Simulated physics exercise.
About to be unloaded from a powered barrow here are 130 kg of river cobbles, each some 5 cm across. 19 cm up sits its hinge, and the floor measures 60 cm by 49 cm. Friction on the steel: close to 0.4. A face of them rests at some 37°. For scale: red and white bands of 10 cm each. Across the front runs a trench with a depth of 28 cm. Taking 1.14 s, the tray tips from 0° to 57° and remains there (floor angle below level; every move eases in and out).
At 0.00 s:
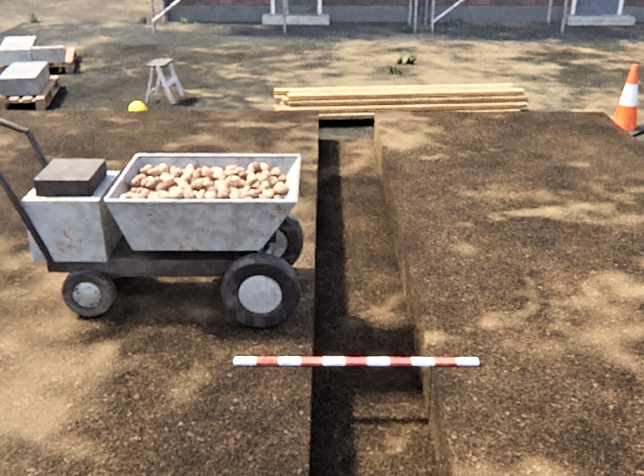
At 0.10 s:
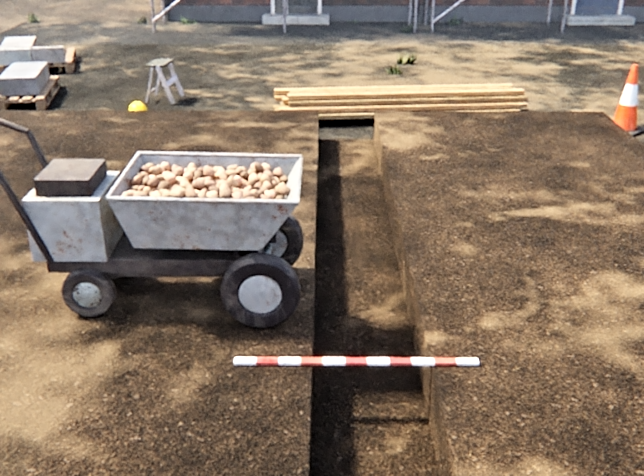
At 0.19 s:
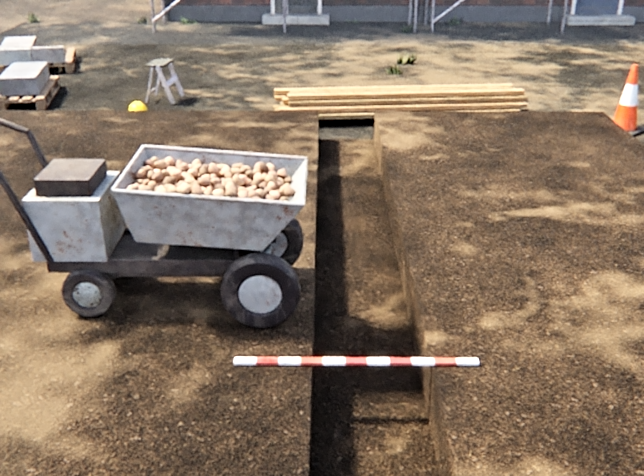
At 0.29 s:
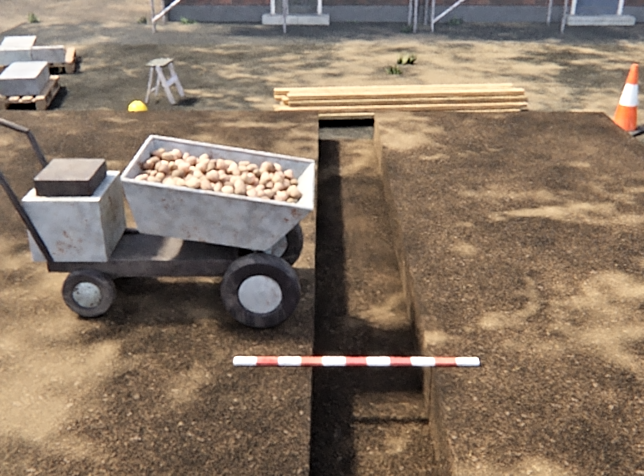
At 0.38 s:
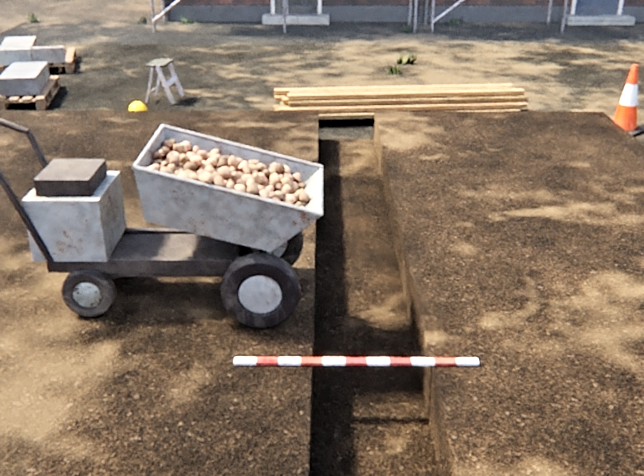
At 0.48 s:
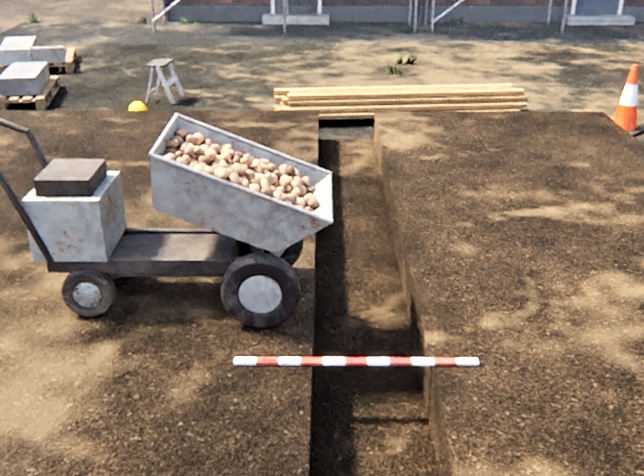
On a bare dirt site beside a narrow trench, a wheeled barrow stands with its grey tray level and heaped with rounded stones. The tray begins to tilt slowly, then rises steadily at its left end while its right lip dips toward the trench, the stones shifting toward the lower end.
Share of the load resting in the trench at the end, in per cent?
41 per cent.
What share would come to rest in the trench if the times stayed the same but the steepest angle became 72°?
The trench would hold about 80% of it.
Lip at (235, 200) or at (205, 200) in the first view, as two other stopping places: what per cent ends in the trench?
That gives roughly 50 per cent and roughly 40 per cent.
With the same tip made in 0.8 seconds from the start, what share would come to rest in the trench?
With that timing, about 40 per cent.
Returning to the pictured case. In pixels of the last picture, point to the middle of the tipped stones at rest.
About (391, 338).
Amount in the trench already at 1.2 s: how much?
Something like 10 in a hundred.
After 0.9 s the floor is at 48°; 100 % in the tray; the foremost stones are at (344, 224).
After 1.2 s the floor is at 57°; 88 % in the tray, 11 % in the trench; the foremost stones are at (415, 310).
After 1.6 s the floor is at 57°; 67 % in the tray, 28 % in the trench, 6 % past the trench; the foremost stones are at (465, 297).
After 3.5 s the floor is at 57°; 53 % in the tray, 41 % in the trench, 6 % past the trench; the foremost stones are at (515, 299).
